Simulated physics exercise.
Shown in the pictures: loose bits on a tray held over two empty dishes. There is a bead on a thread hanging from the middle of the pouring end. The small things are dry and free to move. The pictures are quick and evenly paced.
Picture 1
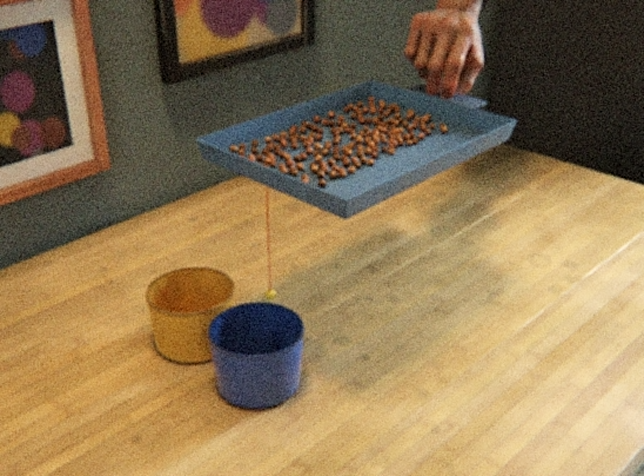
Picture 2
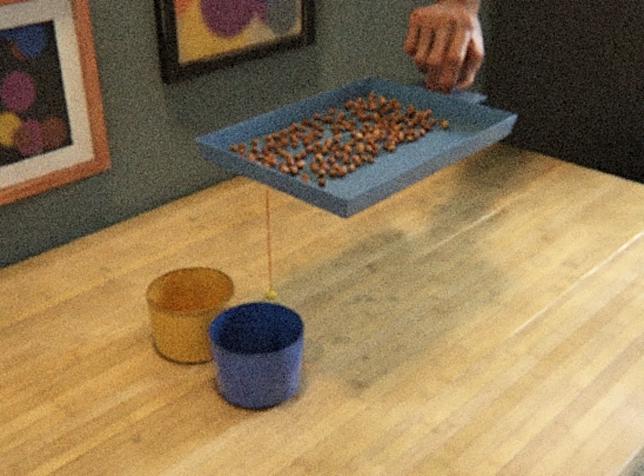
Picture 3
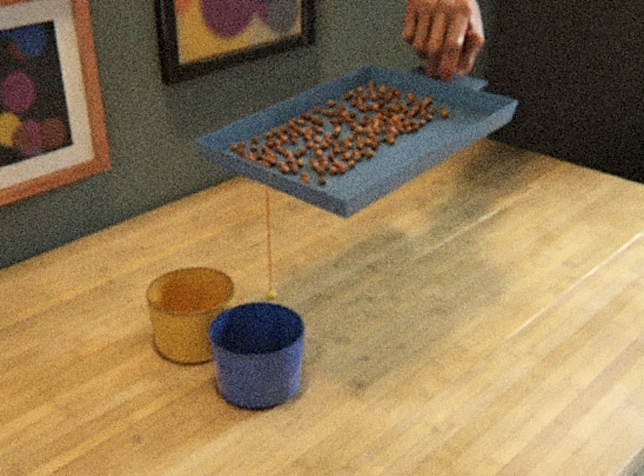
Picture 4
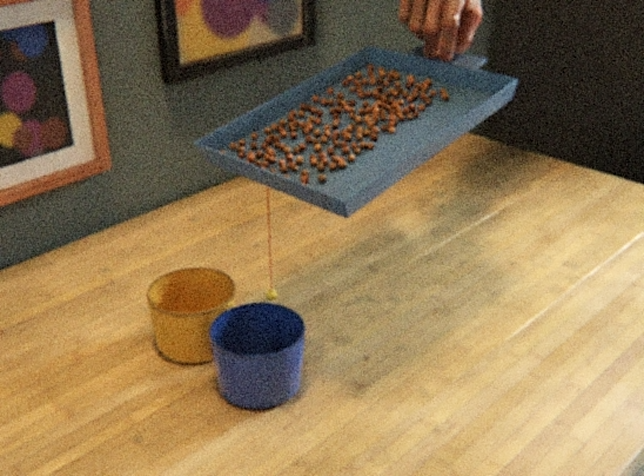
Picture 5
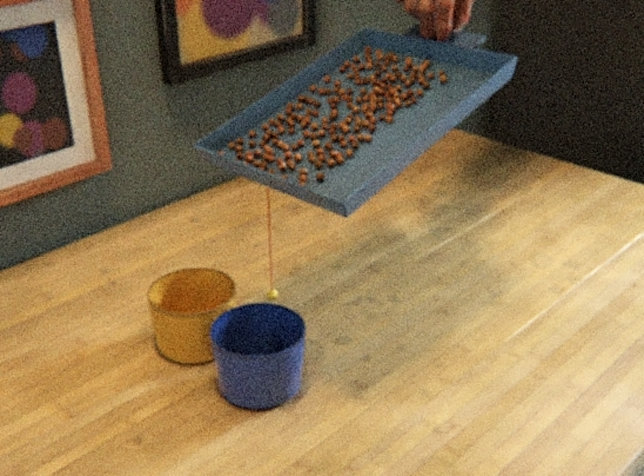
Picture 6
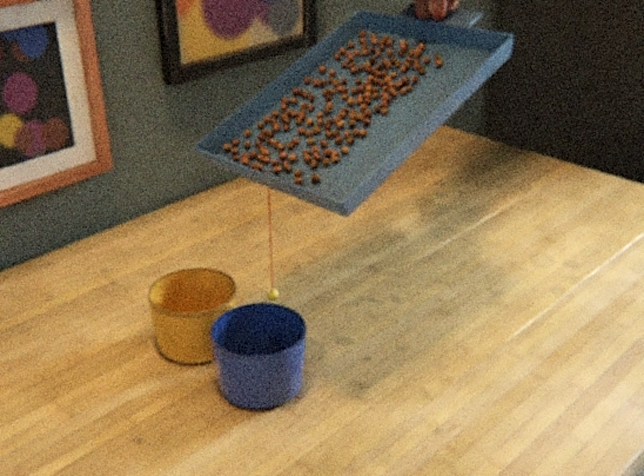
A hand raising the far end of a blue tray of small brown pieces, tilting it steadily above an orange and a blue dish.
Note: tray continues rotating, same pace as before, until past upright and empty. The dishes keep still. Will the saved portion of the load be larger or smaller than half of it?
It is larger than half.
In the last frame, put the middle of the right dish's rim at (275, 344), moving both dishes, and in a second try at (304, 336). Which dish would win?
Trial one goes to the left of the two, trial two to the left of the two.
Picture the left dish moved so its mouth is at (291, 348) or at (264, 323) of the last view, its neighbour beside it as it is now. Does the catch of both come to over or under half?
First place: Short of half; second place: Short of half.
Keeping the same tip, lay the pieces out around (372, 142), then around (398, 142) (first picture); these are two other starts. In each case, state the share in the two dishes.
Roughly 70 per cent, then 60 per cent.
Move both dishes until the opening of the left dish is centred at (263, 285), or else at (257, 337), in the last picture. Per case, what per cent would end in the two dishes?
Roughly 0% first, roughly 30% second.
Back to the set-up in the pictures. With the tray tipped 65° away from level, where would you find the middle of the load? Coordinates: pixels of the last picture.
Load centre: Approx. (246, 165).
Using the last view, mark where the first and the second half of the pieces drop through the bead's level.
Starting near (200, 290), moving on to near (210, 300).
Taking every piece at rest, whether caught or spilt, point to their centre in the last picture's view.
Close to (205, 350).
Soon after the last picture, tray tipped steeply; nearly all on the tray; a small part in the air.
A little later, tray tipped past a quarter turn; about half on the tray; a stray few in the right dish; a small part in the left dish; a small part outside both; about a quarter in the air.
Later still, tray tipped past a quarter turn; about a quarter in the right dish; about half in the left dish; about a quarter outside both.
At rest, tray tipped past a quarter turn; about a quarter in the right dish; about half in the left dish; about a quarter outside both.
